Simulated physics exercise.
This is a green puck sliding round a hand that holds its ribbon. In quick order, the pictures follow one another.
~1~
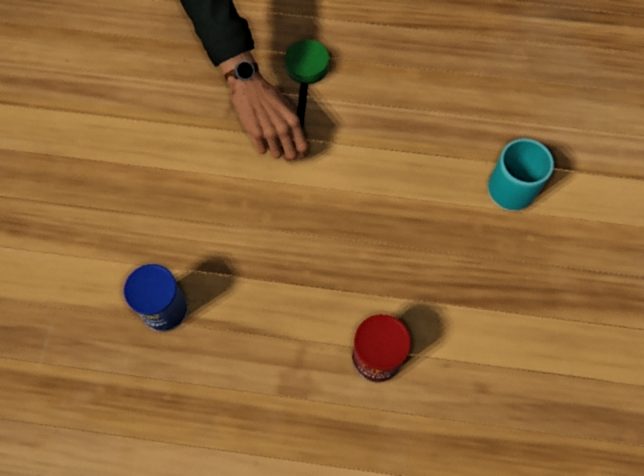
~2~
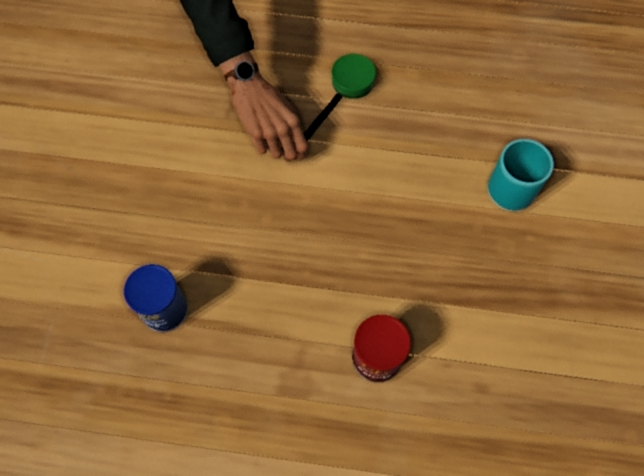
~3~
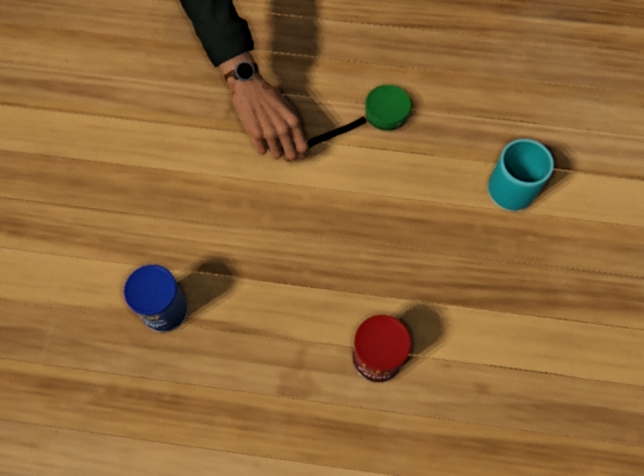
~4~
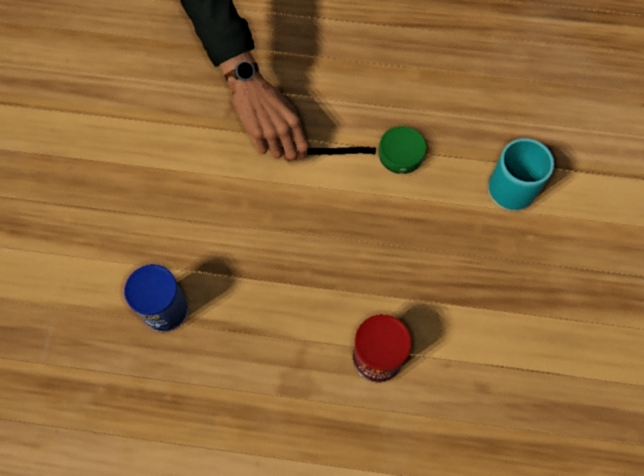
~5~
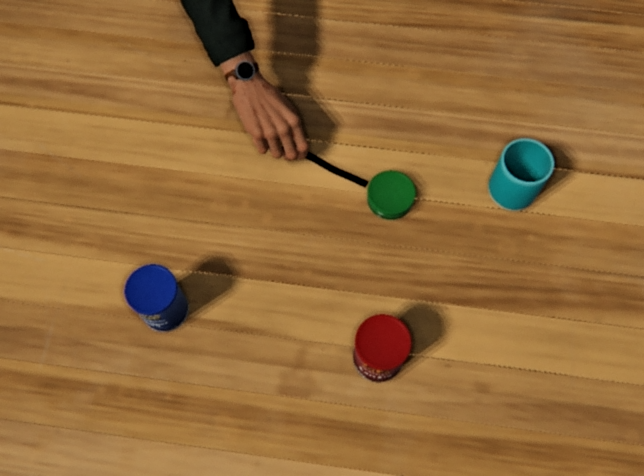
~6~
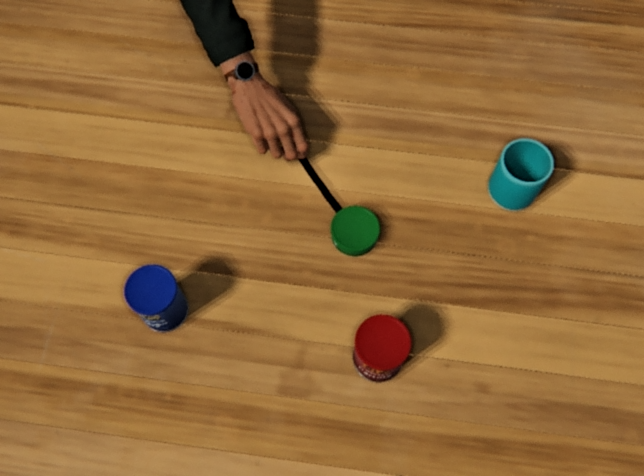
A green puck on a dark ribbon swings clockwise around a hand on a wooden surface, seen from above by a still camera. The hand, in a dark sleeve and wristwatch, stays in place at upper left of centre, with a turquoise mug at right, a blue tin at lower left and a red tin below centre. The puck curves from above the hand, out to its right, then round to its lower right.
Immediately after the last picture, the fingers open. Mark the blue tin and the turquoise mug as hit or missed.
Marks: Blue tin: Hit; turquoise mug: Missed.
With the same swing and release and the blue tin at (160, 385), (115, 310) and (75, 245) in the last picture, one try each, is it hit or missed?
Results by position - 1: No collision; 2: Collision; 3: No collision.
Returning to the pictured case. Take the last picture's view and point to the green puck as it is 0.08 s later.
Roughly at (255, 271).
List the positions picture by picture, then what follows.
Green puck (307, 57); blue tin (150, 288); turquoise mug (527, 161); red tin (383, 341), in the first picture.
Green puck (354, 71), in the second picture.
Green puck (389, 103), in the third picture.
Green puck (403, 146), in the fourth picture.
Green puck (392, 191), in the fifth picture.
Green puck (355, 228); blue tin (150, 289); turquoise mug (528, 161); red tin (383, 341); going round clockwise, in the sixth picture.
Then, 0.08 s after the last picture, puck near (256, 271).
Then, 0.20 s after the last picture, puck near (178, 301); blue tin pushed aside.
At rest, puck near (158, 307); blue tin knocked over. The blue tin takes the knock and the turquoise mug stays untouched.
